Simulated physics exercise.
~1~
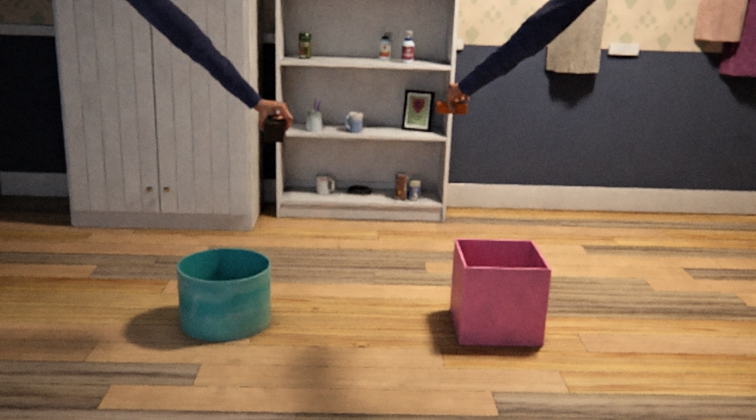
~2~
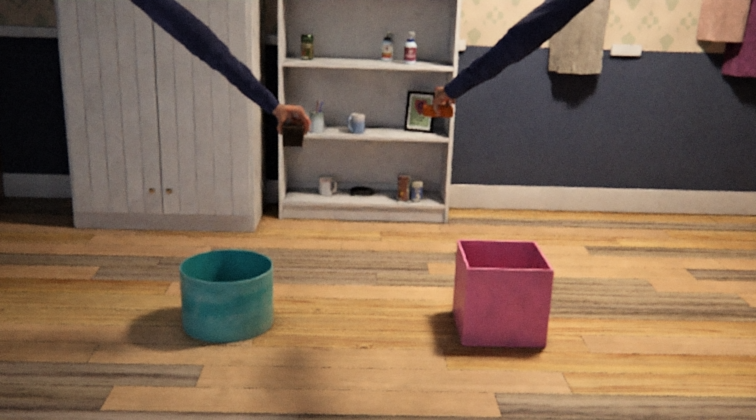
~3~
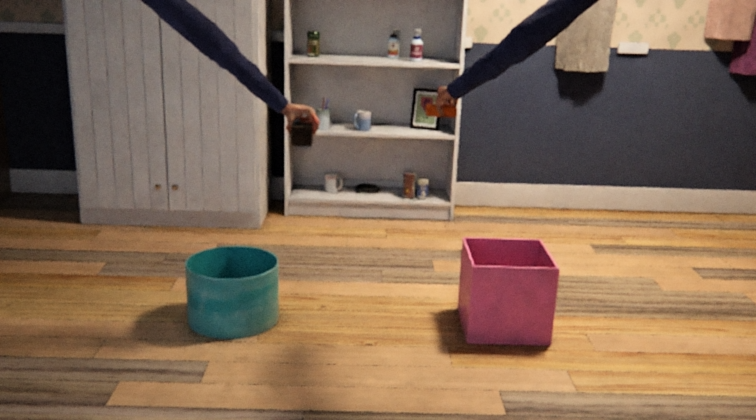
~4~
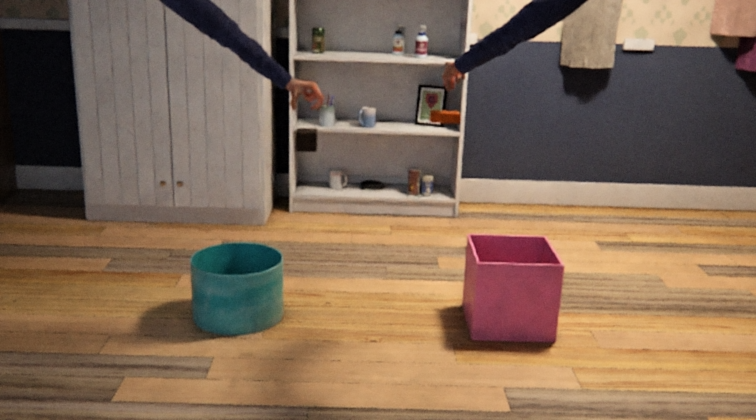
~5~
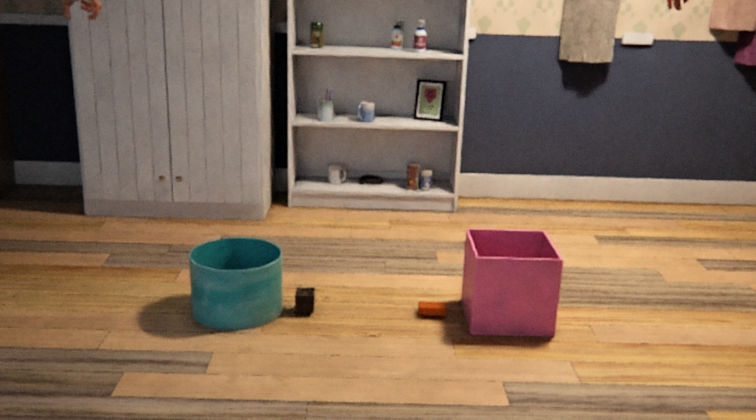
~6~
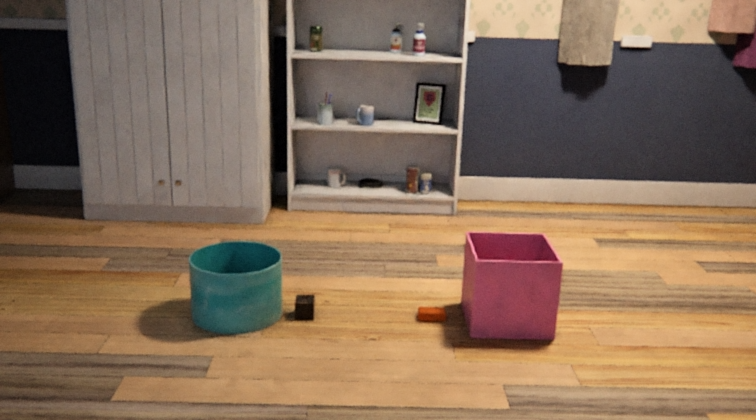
To begin with, two hands reach in from above, the left one holding a black block and the right one an orange sponge, over a room with a white cupboard and shelves. On the wooden floor stand a round teal bin and a square pink basket, both open. The block shifts slightly to the right and the sponge slightly to the left. Then both hands let go and draw back as the two things drop. The block lands on the floor just right of the bin, and the sponge lands just left of the basket, so both miss and lie there.
